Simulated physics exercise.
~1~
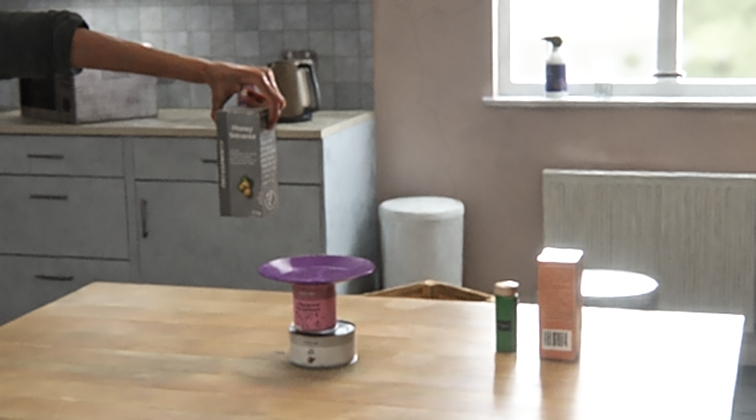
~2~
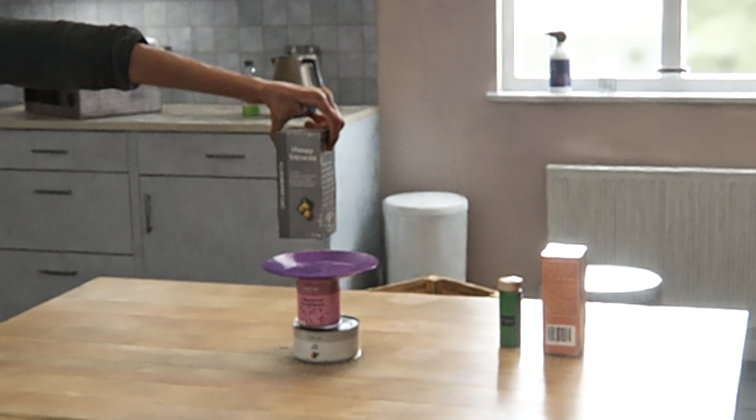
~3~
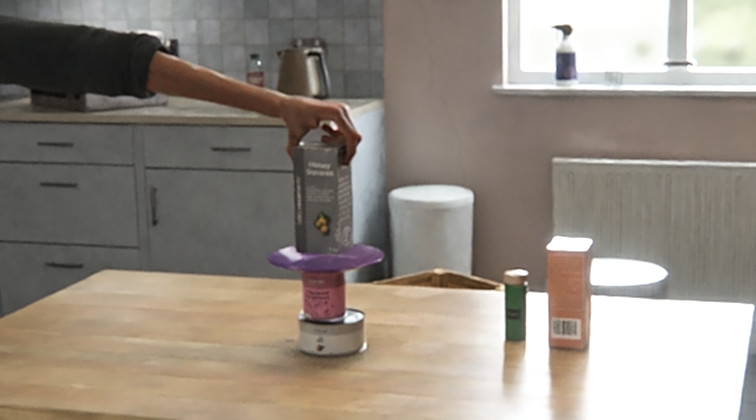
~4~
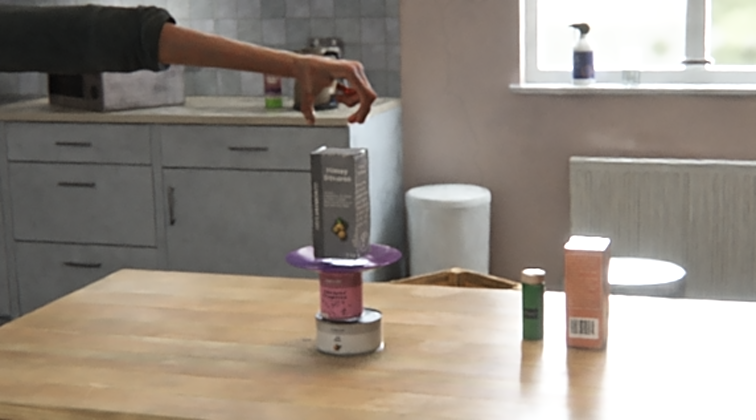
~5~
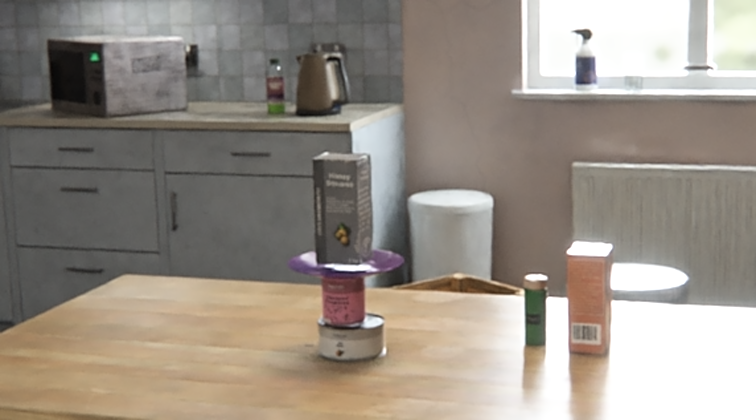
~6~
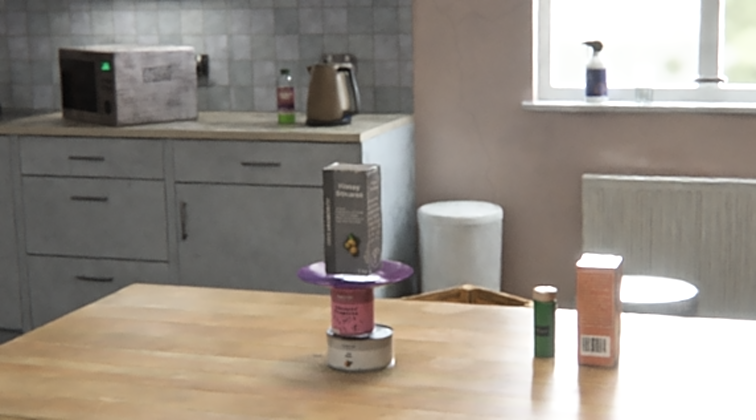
A hand lowered a grey carton onto a purple plate balanced on a pink tin and a white tub, then let go and drew away, leaving the stack standing still on the wooden table beside a green shaker and an orange carton.
